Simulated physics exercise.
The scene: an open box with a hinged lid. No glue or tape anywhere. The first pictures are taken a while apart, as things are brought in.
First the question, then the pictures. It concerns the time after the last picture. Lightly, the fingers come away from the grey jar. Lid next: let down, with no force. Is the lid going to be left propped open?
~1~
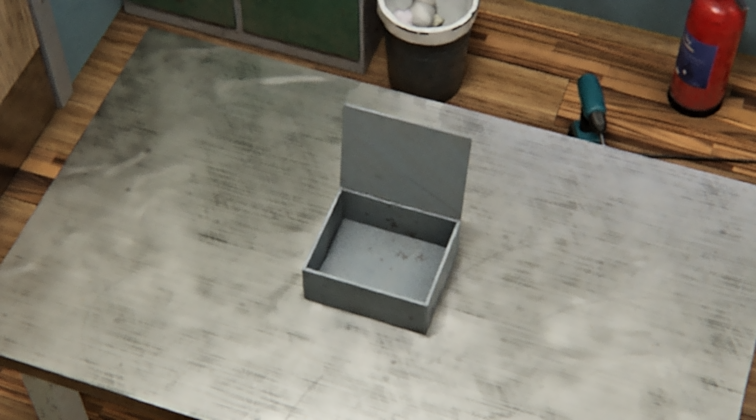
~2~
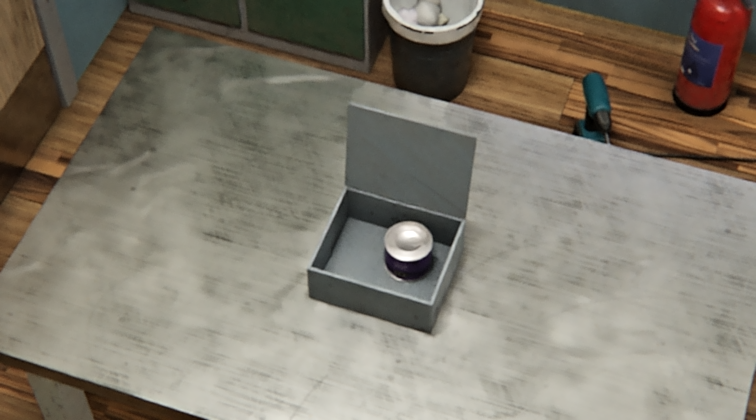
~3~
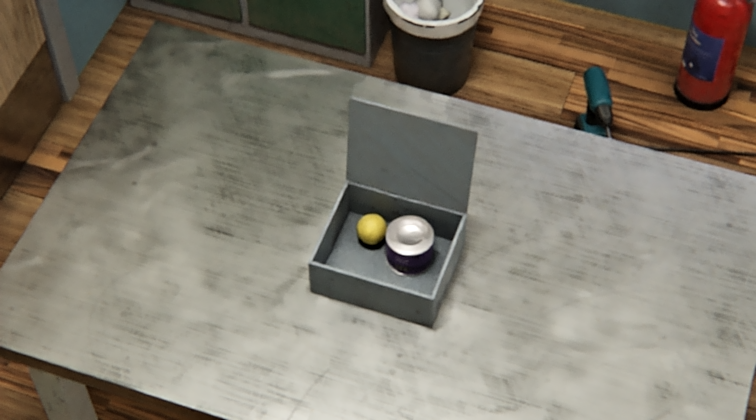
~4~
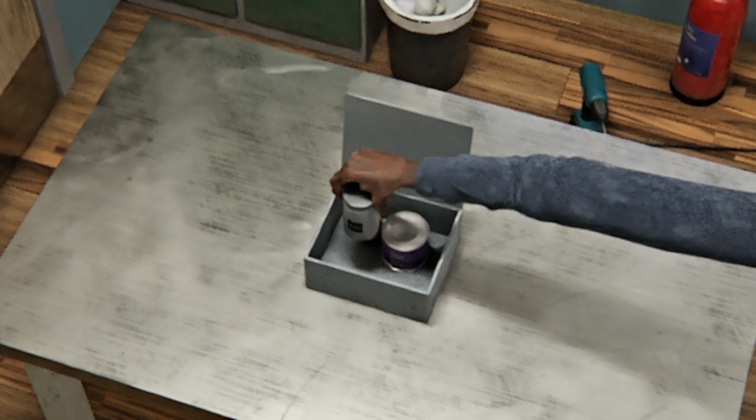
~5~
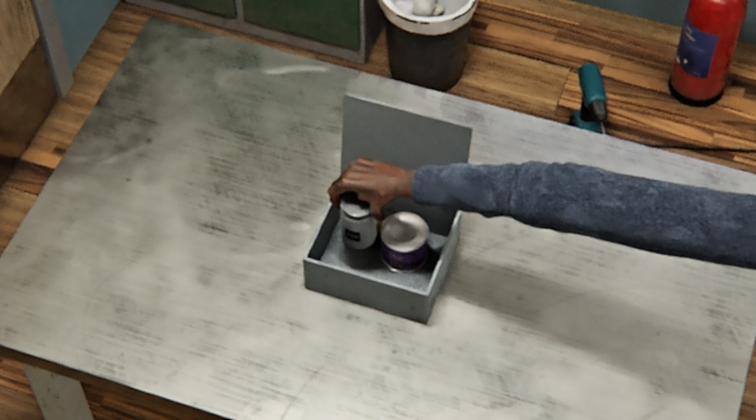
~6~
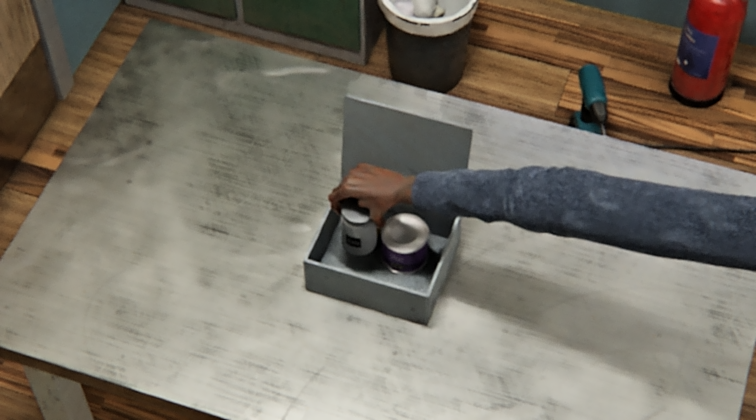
Yes. I reckon the lid never comes to rest closed.
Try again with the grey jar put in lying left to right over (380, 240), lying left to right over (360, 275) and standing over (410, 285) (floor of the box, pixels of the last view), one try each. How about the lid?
With the first placement it doesn't close, with the second it closes properly, and with the third it doesn't close.
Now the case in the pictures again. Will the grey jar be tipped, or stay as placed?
Well, the grey jar stays just as set.
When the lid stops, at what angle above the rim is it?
Measured angle - around 8°.
Then, 1.20 s past the last view, lid starting down; grey jar displaced about its own width near (359, 254).
Then, 2.10 s past the last view, lid 22° above the rim; grey jar displaced about its own width near (359, 254).
Finally, lid 8° above the rim; moved from the start, grey jar; the other 2 still in place. Final places as the last picture's camera would see them, grey jar near (359, 256).
